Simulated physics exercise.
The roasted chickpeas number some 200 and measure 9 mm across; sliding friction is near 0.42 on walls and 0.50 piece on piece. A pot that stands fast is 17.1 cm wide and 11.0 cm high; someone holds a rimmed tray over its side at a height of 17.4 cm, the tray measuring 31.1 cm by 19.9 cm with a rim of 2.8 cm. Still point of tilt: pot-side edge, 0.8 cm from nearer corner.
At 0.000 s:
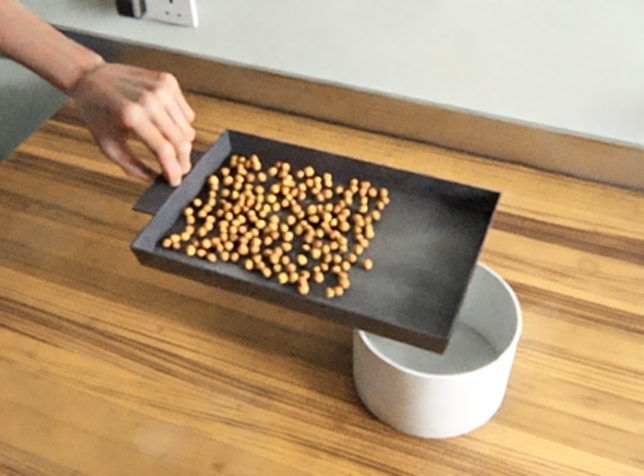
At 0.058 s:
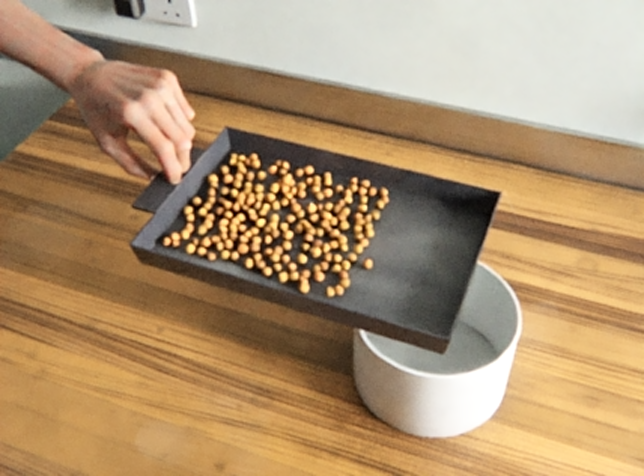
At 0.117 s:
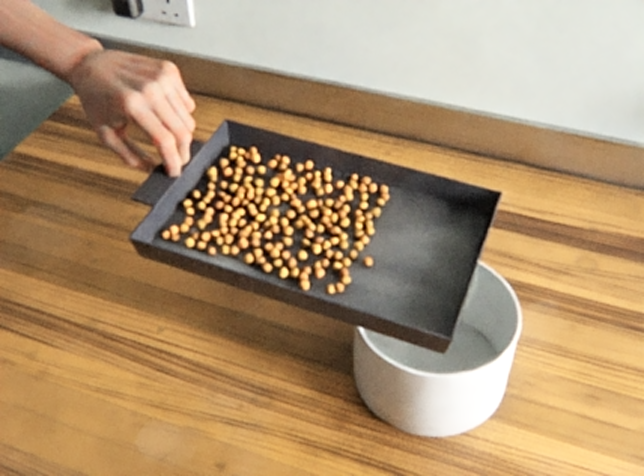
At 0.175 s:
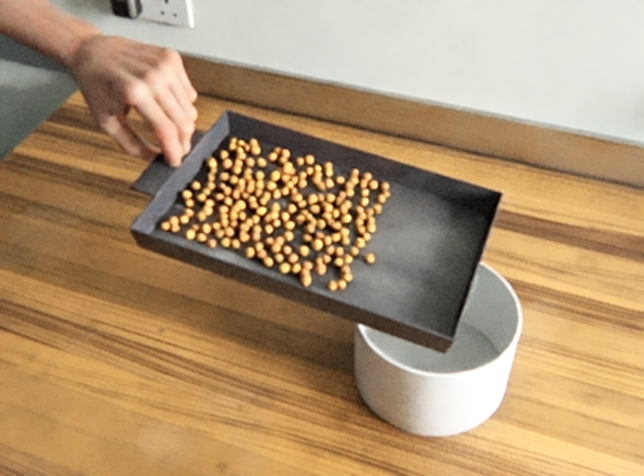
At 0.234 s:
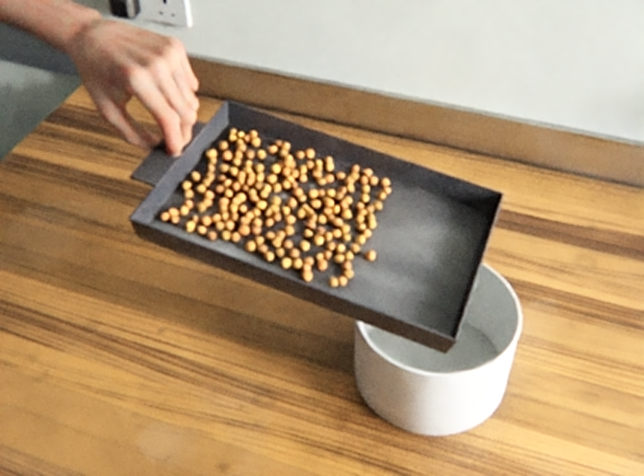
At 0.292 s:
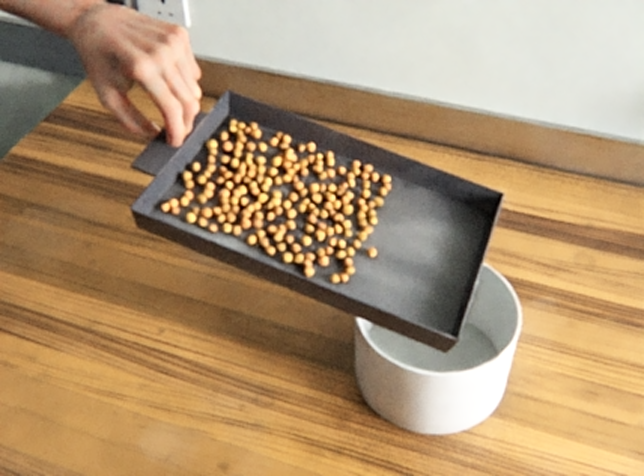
On a striped wooden counter, a hand held a dark tray of roasted chickpeas partly over a round white pot and slowly raised its left end, tilting it slightly while the chickpeas stayed bunched together.
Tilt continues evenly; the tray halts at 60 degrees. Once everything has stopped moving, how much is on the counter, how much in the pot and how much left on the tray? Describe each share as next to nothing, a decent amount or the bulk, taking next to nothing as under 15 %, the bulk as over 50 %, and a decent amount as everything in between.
Counter - next to nothing; pot - next to nothing; tray - the bulk.
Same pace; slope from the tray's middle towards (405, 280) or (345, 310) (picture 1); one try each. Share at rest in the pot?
About 0 per cent on the first try and 0 per cent on the second.
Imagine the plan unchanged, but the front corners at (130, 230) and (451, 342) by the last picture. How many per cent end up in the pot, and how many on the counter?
Final per cent - pot 0, counter 0.
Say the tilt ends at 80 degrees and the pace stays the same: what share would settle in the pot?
0 percent.
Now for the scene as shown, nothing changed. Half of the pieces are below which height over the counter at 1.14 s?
About 20 centimetres.
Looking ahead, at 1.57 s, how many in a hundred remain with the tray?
Of the load, some 100 percent.
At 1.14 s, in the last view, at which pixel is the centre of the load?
I reckon close to (466, 245).
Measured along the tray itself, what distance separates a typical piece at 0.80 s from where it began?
I'd say close to 12 centimetres.
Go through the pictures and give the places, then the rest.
In the first frame, tray tilt 0 degrees, front corners at (136, 244) and (445, 334); middle of the pieces at (274, 220); pot at (436, 309).
In the second frame, tray tilt 1 degrees, front corners at (136, 243) and (446, 334); middle of the pieces at (274, 219).
In the third frame, tray tilt 3 degrees, front corners at (136, 236) and (448, 334); middle of the pieces at (274, 214).
In the fourth frame, tray tilt 5 degrees, front corners at (136, 226) and (451, 334), lowest corner right back; middle of the pieces at (275, 208).
In the fifth frame, tray tilt 8 degrees, front corners at (136, 216) and (453, 334), lowest corner right back; middle of the pieces at (275, 202).
In the sixth frame, tray tilt 11 degrees, front corners at (137, 207) and (455, 334), lowest corner right back; middle of the pieces at (276, 195); pot at (437, 307). The tray's pace is about 45 degrees a second.
After 0.80 s, tilt 34 degrees; the tray holds 100 %, the pot 0 %.
Then, at 1.14 s, tilt 50 degrees; the tray holds 100 %, the pot 0 %.
After 1.57 s, tilt 60 degrees; the tray holds 100 %, the pot 0 %.
In the end, at 1.9 s, counter 0 %, pot 0 %, tray 100 %.
